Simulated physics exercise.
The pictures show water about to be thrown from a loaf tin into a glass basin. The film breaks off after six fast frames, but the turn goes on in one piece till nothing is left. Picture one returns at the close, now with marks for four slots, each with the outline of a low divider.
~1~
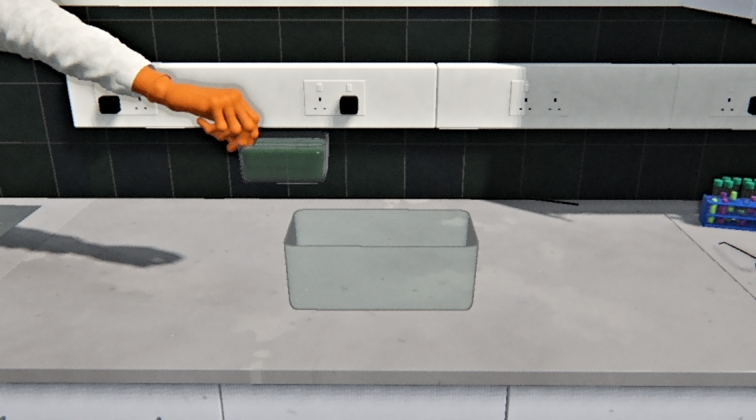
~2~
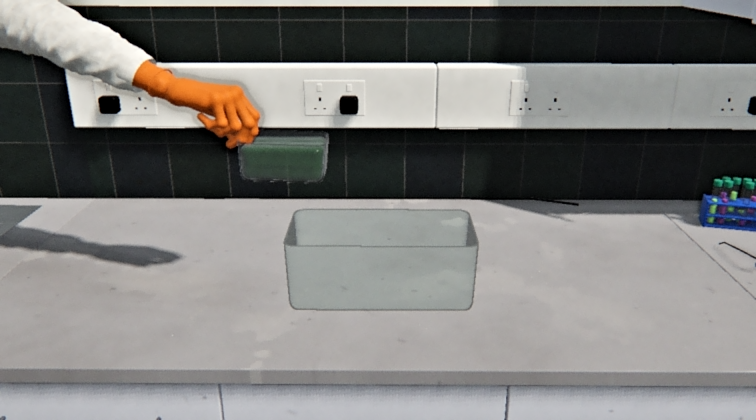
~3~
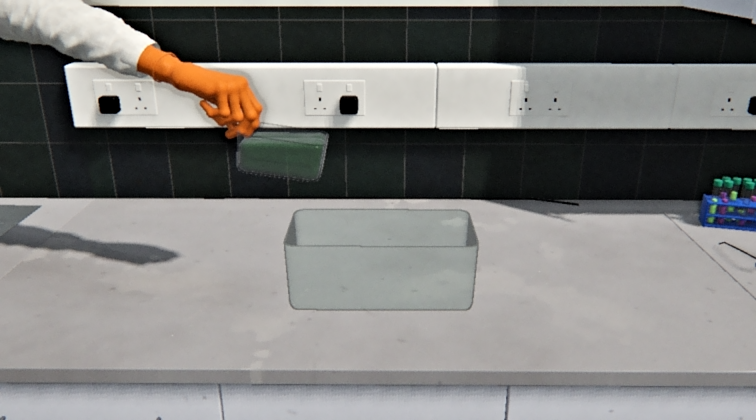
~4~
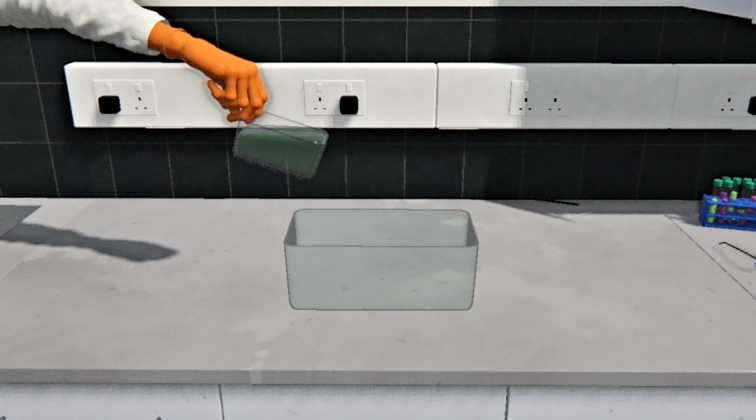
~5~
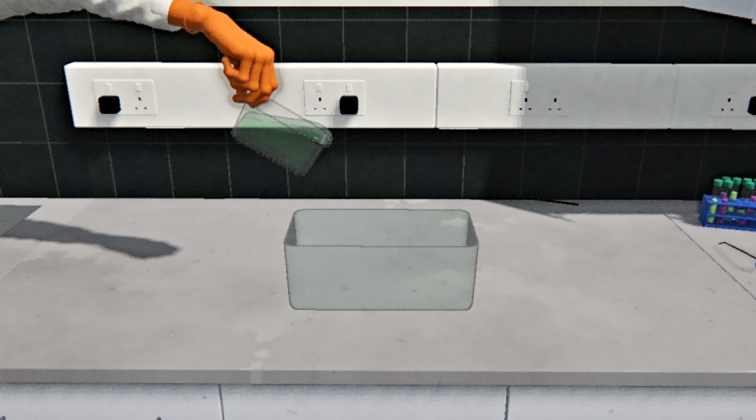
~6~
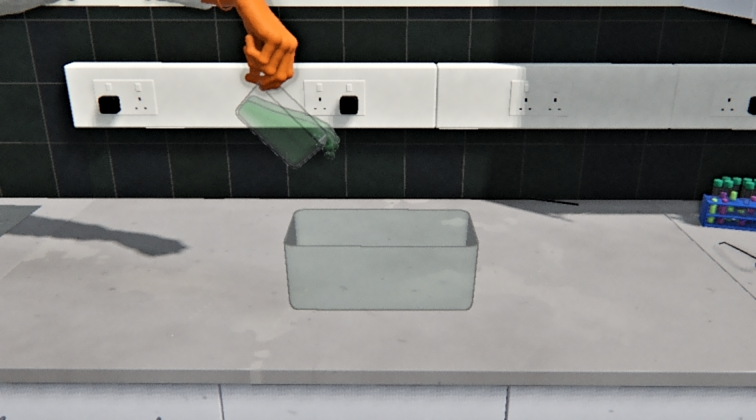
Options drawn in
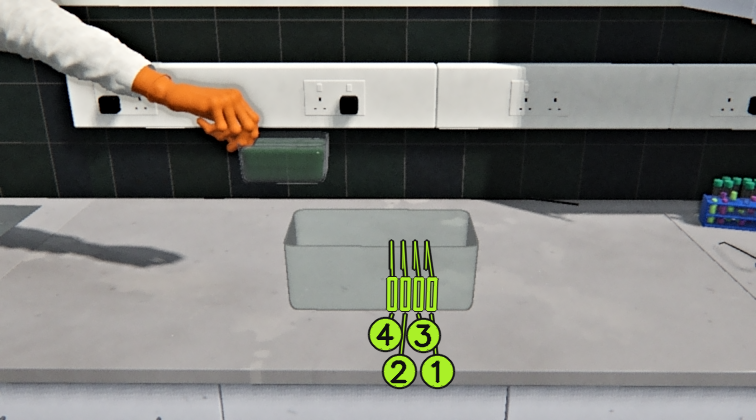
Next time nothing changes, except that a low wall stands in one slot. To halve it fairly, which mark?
Go for 2.
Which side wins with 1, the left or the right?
The left side.
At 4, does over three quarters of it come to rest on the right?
No.
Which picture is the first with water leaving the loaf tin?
In picture 4.
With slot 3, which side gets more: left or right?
The left side.
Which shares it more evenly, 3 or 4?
4 it is.
On the marked copy, 1 at (431, 314); 2 at (405, 314); 3 at (418, 314); 4 at (392, 314).
If 1 is chosen, about 91 % ends left of the wall and 4 % right of it; 5 % is lost outside.
If 2 is chosen, about 48 % ends left of the wall and 44 % right of it; 8 % is lost outside.
If 3 is chosen, about 78 % ends left of the wall and 17 % right of it; 5 % is lost outside.
If 4 is chosen, about 33 % ends left of the wall and 59 % right of it; 8 % is lost outside.
